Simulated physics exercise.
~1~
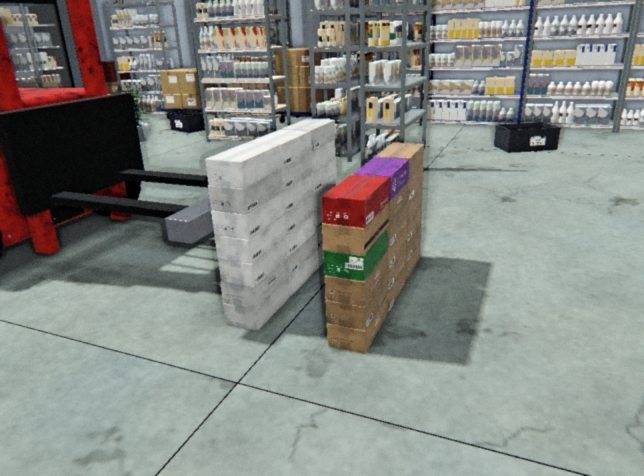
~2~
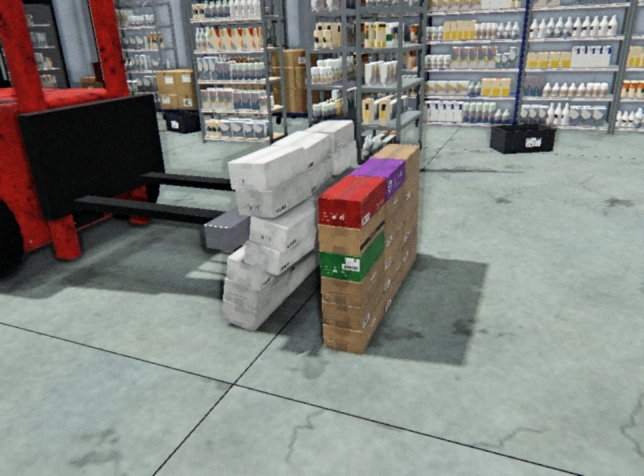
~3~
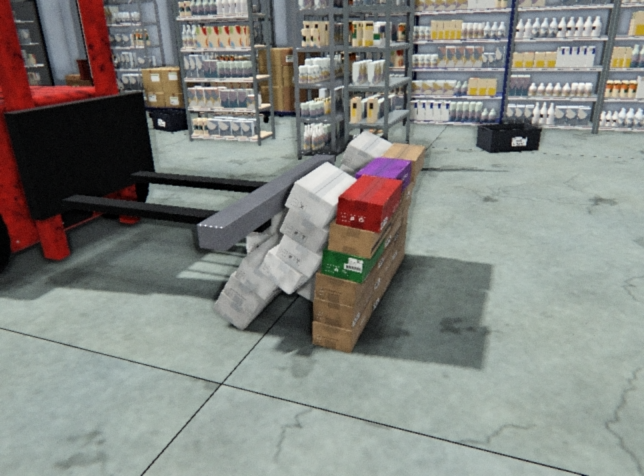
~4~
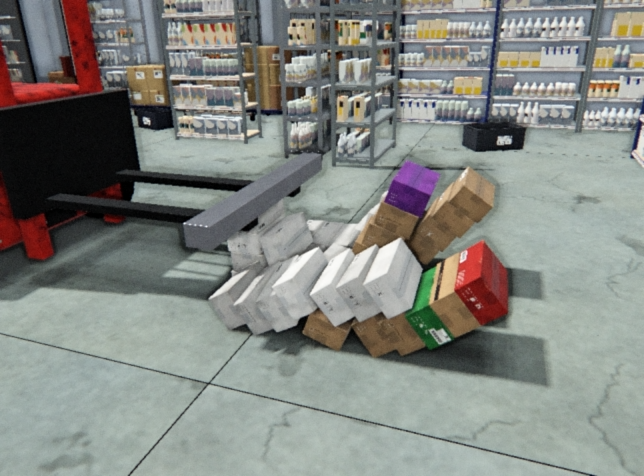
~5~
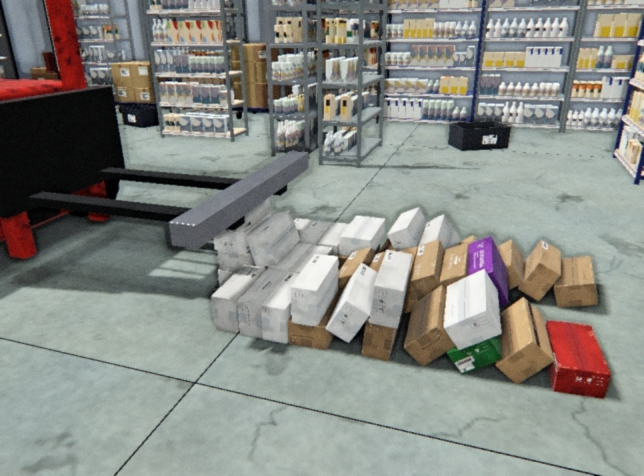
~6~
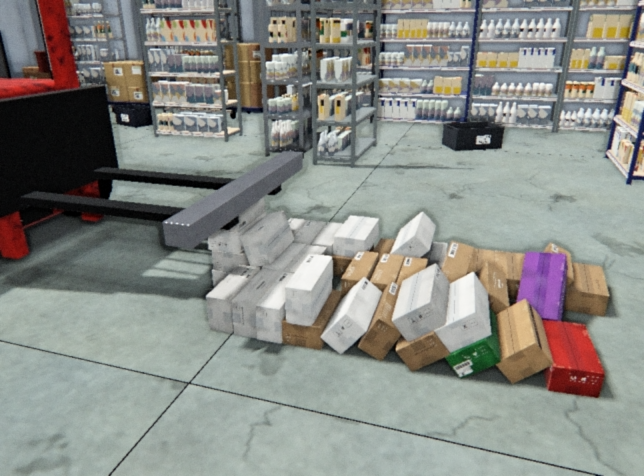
To begin with, a wall of white boxes stands close beside a wall of brown ones holding a red, a purple and a green box, while a red forklift waits at left with a steel beam across its forks. The beam pushes into the white wall, whose upper boxes slide and lean onto the brown stack. The white boxes slump, and the second wall topples to the right, its red and green boxes tipping outward. Both walls collapse across the floor. The purple box tumbles farther right, and everything ends in a low, intact heap, green and red boxes lying at its near edge.
